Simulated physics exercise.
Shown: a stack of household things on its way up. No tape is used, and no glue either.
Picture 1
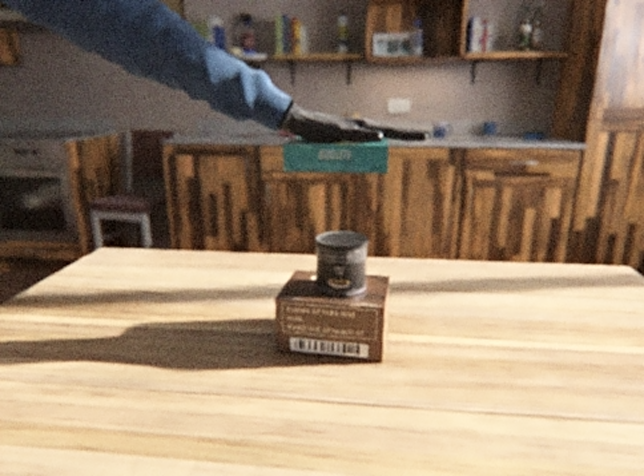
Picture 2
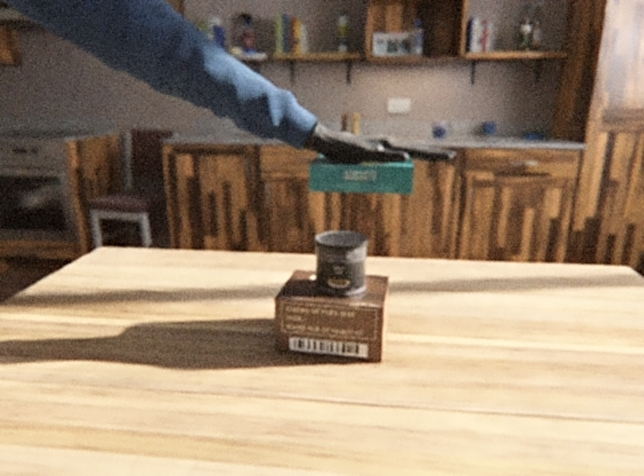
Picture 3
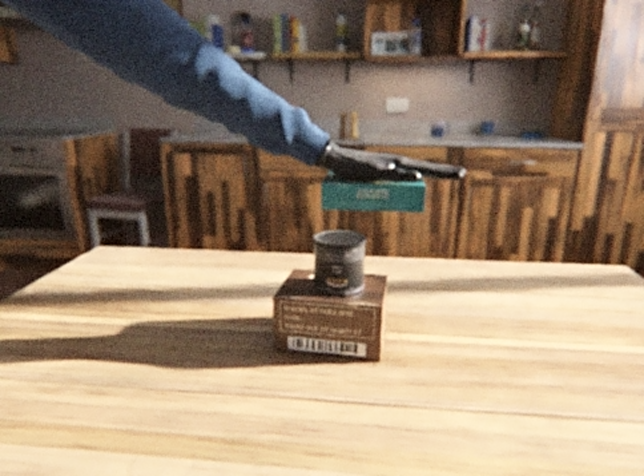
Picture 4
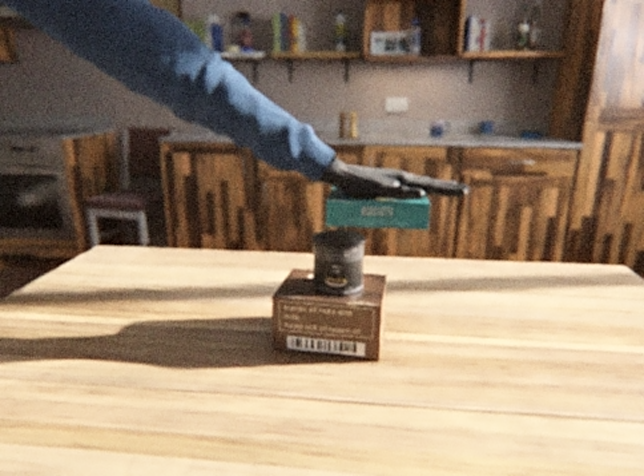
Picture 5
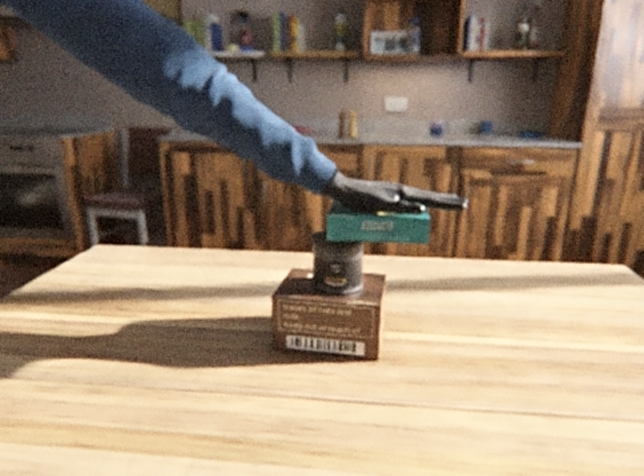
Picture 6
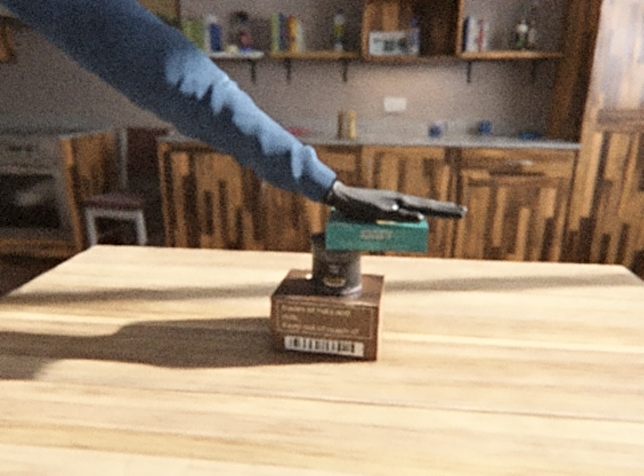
The clip opens on a dark tin standing on a brown box on a wooden table, while a gloved hand in a blue sleeve holds a turquoise packet above them. The hand moves a little right and lowers the packet onto the tin, keeping hold of it.
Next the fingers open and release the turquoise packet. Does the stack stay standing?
No, doesn't stay standing.
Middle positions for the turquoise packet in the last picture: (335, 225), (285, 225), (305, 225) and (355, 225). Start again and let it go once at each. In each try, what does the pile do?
Going through the four cases in order, the pile stands firm, then tumbles down, then tumbles down, and finally stands firm.
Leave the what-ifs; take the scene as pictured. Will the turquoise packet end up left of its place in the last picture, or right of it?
Off rightwards in the picture.
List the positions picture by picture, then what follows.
The first picture shows on its way; turquoise packet (339, 153); brown box (336, 312).
The second picture shows on its way; turquoise packet (362, 172); brown box (335, 312).
The third picture shows on its way; turquoise packet (373, 189); brown box (333, 311).
The fourth picture shows on its way; turquoise packet (377, 204); brown box (333, 311).
The fifth picture shows on its way; turquoise packet (378, 218); brown box (332, 310).
The sixth picture shows set down, still held; turquoise packet (376, 226); brown box (331, 311).
Then, 0.30 s later than the last frame, turquoise packet now fallen.
Then, 0.50 s later than the last frame, things are still on the move.
Then, 0.70 s later than the last frame, as before.
When it is over, fallen, turquoise packet; the other 2 as before. End places, in pixels of the last picture, turquoise packet near (475, 331). The pile gives way.
